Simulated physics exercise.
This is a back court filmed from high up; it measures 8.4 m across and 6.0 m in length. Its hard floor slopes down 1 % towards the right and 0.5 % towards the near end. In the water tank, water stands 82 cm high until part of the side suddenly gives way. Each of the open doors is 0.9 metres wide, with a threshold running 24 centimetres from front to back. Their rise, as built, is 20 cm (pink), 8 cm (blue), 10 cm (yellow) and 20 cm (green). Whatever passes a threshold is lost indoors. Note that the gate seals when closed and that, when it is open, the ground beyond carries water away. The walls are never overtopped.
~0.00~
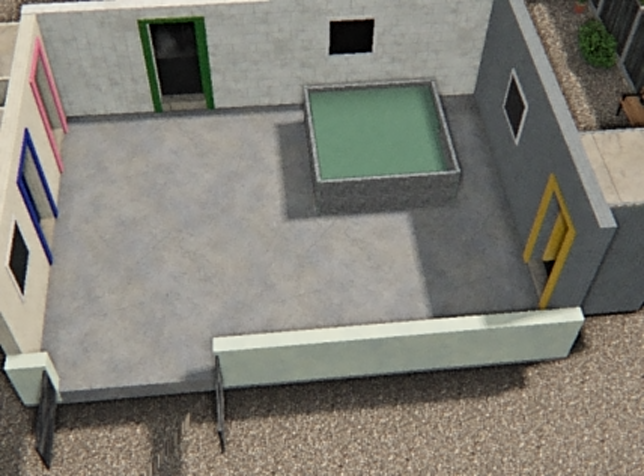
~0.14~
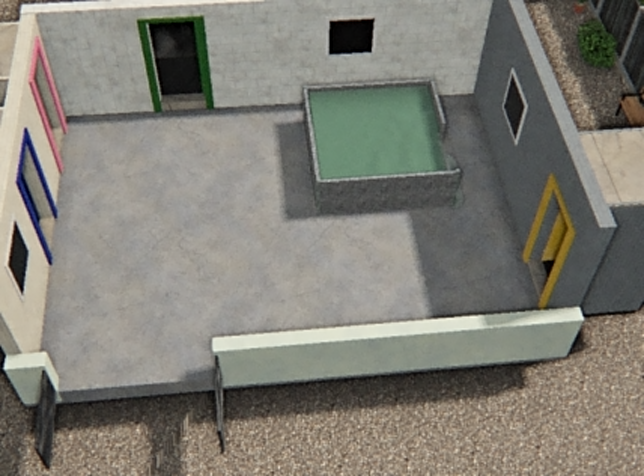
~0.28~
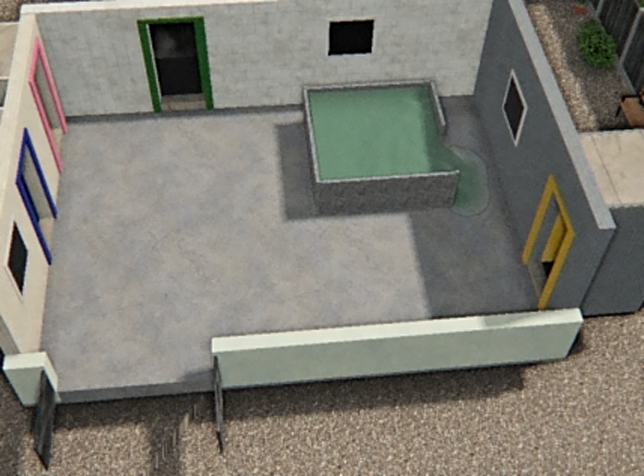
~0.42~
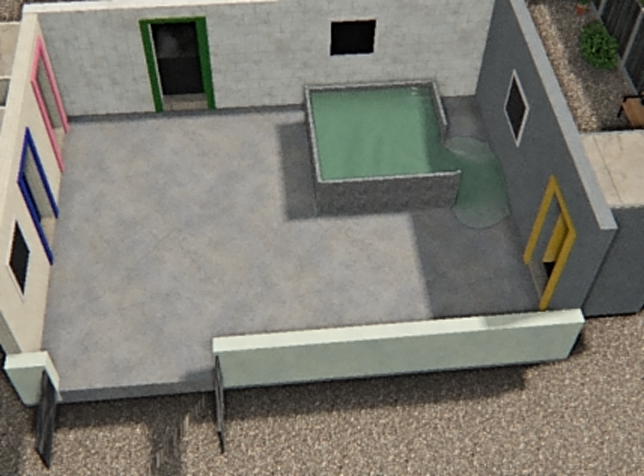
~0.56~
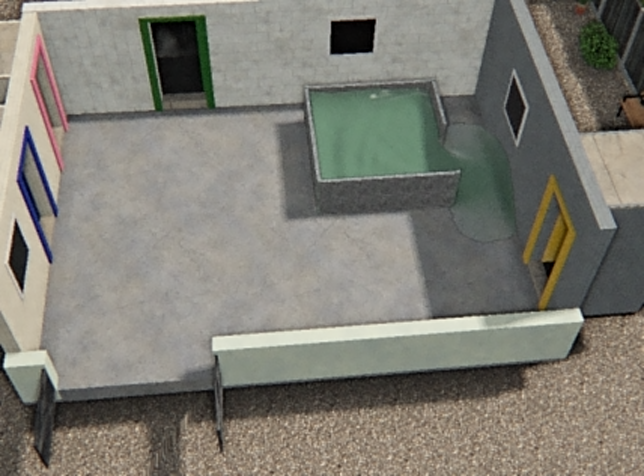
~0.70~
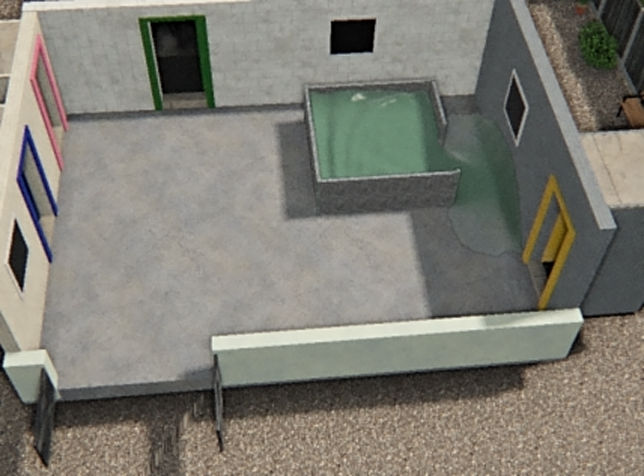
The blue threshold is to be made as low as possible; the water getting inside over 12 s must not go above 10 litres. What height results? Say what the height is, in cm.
It would have to be roughly 13.5 cm high.
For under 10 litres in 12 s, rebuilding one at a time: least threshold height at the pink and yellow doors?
Some 11.0 cm for pink, some 21 cm for yellow.
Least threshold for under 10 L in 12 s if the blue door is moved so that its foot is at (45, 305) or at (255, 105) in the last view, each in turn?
Roughly 11.5 cm for the first and 7.5 cm for the second.
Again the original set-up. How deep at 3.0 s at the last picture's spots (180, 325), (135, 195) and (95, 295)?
Approx. 0 / 0 / 0 cm.
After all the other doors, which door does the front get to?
Blue.
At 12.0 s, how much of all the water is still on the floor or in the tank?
Share still there: Approx. 88 percent.
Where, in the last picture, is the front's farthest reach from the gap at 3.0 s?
Lab note: Front tip approx. at (231, 363).
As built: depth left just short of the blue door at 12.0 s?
About 6.5 centimetres.
After 1.4 s water covers 15 % of the floor, deepest (69 cm) near (498, 186); it has not reached the blue door.
After 3.0 s water covers 35 % of the floor, deepest (43 cm) near (495, 179); it has not reached the blue door.
After 12.0 s water covers 100 % of the floor, deepest (15 cm) near (534, 340); 7 cm at the blue door, 52 litres in over its 8 cm threshold.
At the blue door as built, the water arrived by 5.3 s and peaked near 18 cm at 6.2 s.
With a threshold of 12.5 cm, 14 litres would have come in within the 12 s; with 14.5 cm, 7 litres. So under 10 litres takes about 13.5 cm.
